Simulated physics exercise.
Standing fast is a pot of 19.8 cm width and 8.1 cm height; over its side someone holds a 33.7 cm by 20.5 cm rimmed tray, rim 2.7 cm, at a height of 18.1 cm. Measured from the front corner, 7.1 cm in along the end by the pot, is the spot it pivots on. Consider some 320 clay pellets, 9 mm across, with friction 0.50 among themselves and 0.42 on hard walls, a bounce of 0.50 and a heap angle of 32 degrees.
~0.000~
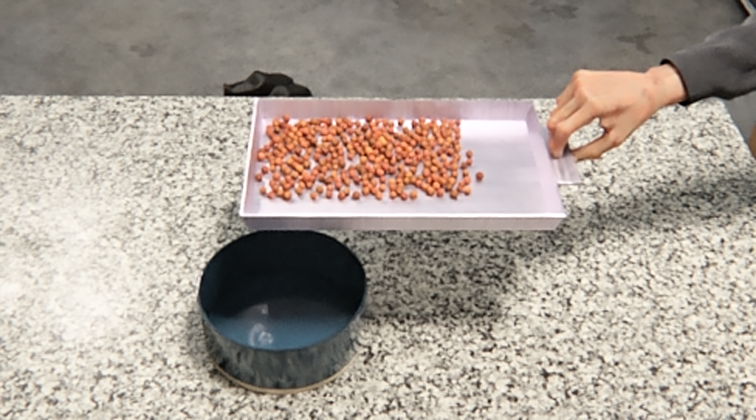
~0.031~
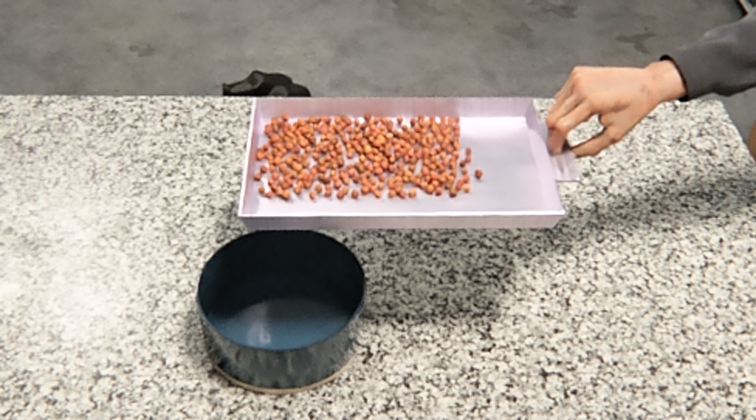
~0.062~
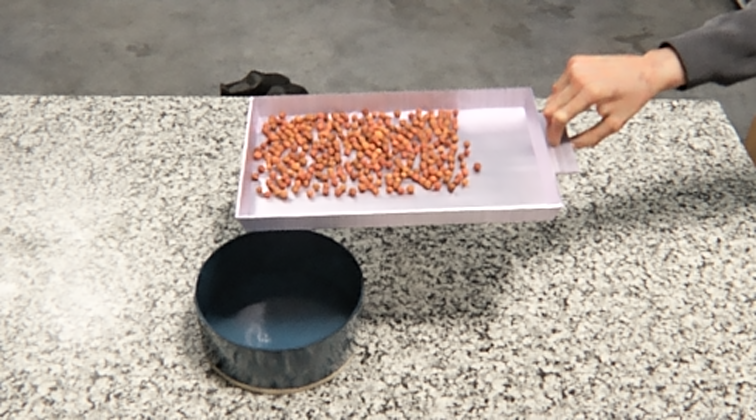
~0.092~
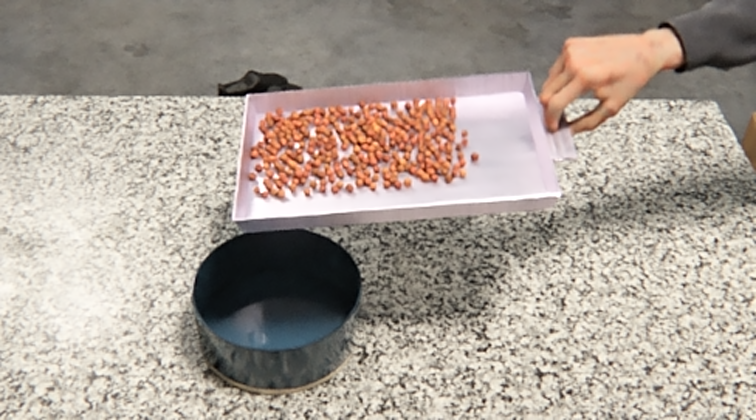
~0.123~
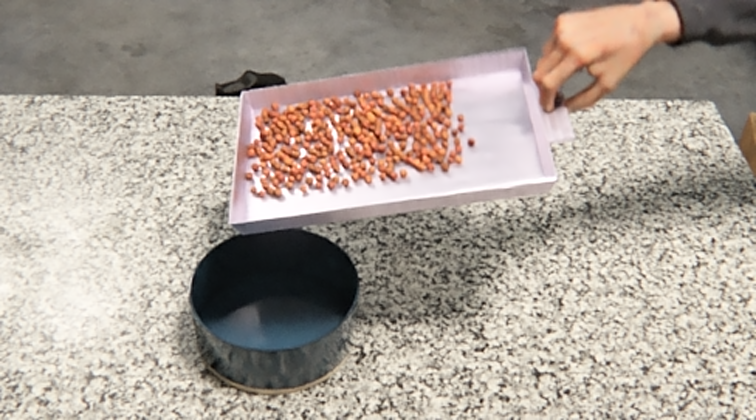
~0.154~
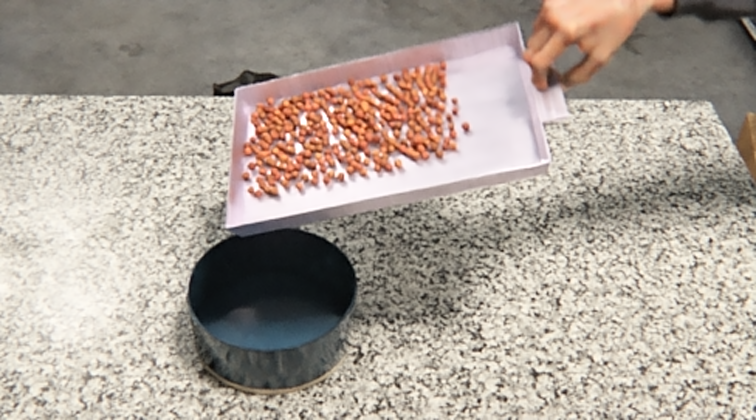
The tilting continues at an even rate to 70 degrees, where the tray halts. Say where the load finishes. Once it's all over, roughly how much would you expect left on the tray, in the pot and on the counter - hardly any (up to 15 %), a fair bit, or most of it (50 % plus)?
I'd expect tray: A fair bit; pot: A fair bit; counter: A fair bit.
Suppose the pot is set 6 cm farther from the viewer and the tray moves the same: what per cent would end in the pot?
Estimated share: Around 10 in a hundred.
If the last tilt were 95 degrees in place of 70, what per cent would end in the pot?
I'd expect some 55 per cent in the pot.
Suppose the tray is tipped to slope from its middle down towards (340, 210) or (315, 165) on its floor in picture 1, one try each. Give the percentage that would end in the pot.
About 55 per cent on the first try and 0 per cent on the second.
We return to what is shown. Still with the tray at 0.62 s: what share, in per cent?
Around 40 percent.
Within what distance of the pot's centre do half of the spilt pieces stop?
About 24 centimetres.
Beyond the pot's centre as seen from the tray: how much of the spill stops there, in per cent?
Near 100 in a hundred.
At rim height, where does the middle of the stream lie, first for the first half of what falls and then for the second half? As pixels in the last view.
Roughly (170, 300) to start, and after that (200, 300).
Then, at 0.29 s, tilt 47 degrees; the tray holds 100 %, the pot 0 %.
Then, at 0.39 s, tilt 65 degrees; the tray holds 100 %, the pot 0 %.
After 0.62 s, tilt 70 degrees; the tray holds 40 %, the pot 15 %.
In the end, at 1.8 s, tray 30 %, pot 30 %, counter 40 %.
